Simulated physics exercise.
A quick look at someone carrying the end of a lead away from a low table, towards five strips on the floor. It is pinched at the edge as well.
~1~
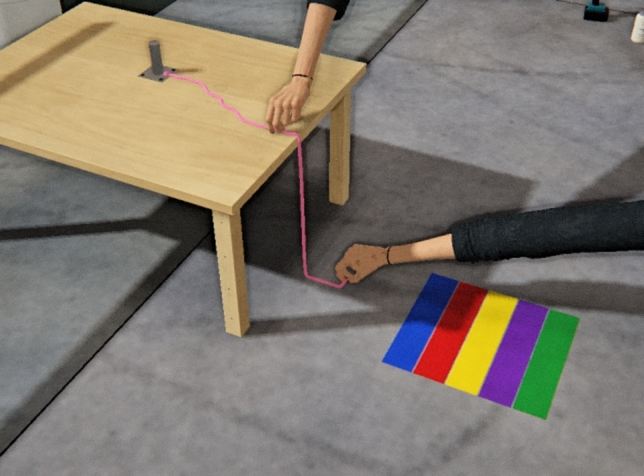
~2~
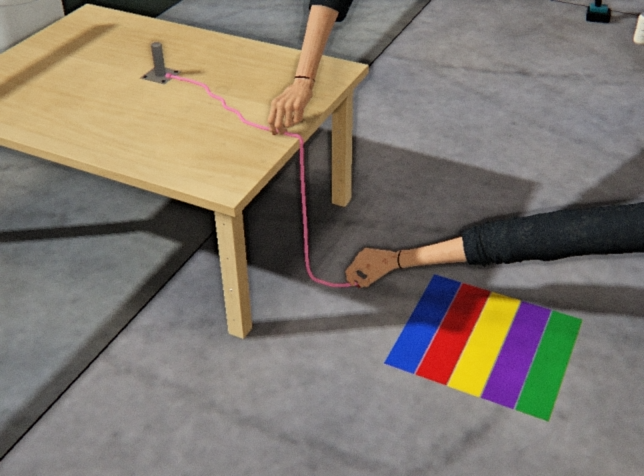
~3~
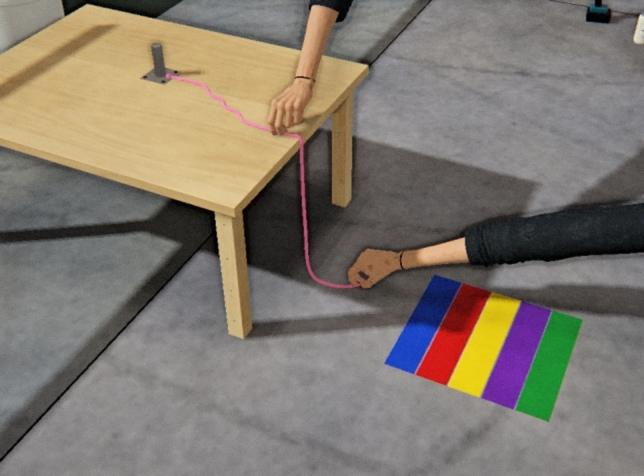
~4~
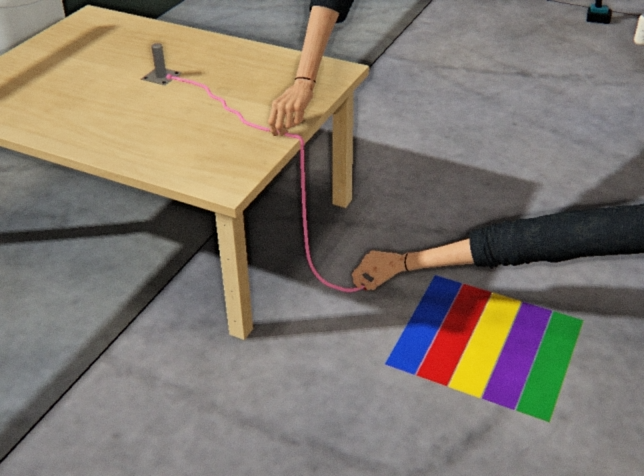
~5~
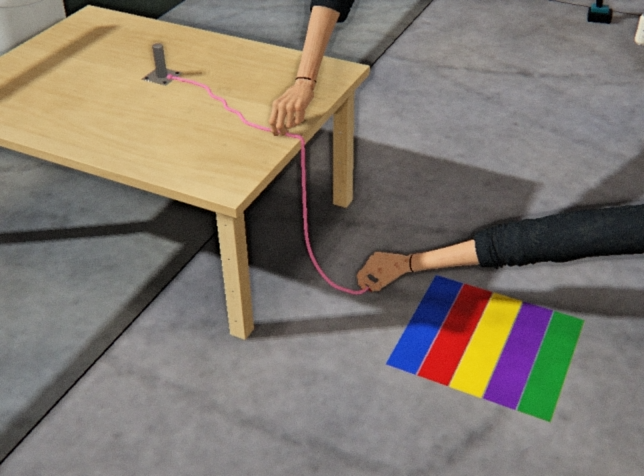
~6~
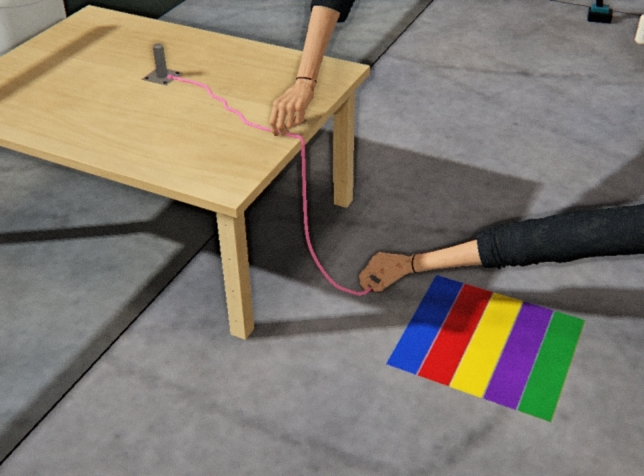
At the start, one hand pins a pink cord at the edge of a low wooden table while another holds its hanging end near five coloured strips on the floor. The lower hand then shifts slightly right, and the hanging cord changes from a sharp bend to a smoother curve.
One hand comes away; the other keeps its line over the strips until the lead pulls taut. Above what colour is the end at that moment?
The red one.
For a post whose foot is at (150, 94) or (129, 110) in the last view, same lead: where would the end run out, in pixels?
Try by try, around (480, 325) and (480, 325).
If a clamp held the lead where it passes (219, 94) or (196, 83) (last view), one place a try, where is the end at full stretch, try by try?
The places are (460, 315) and (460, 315).
Soon after, end near (405, 300); short of the strips.
After that, end near (442, 311); over blue.
At the stop, end near (463, 318); over red. It halts on the red strip.
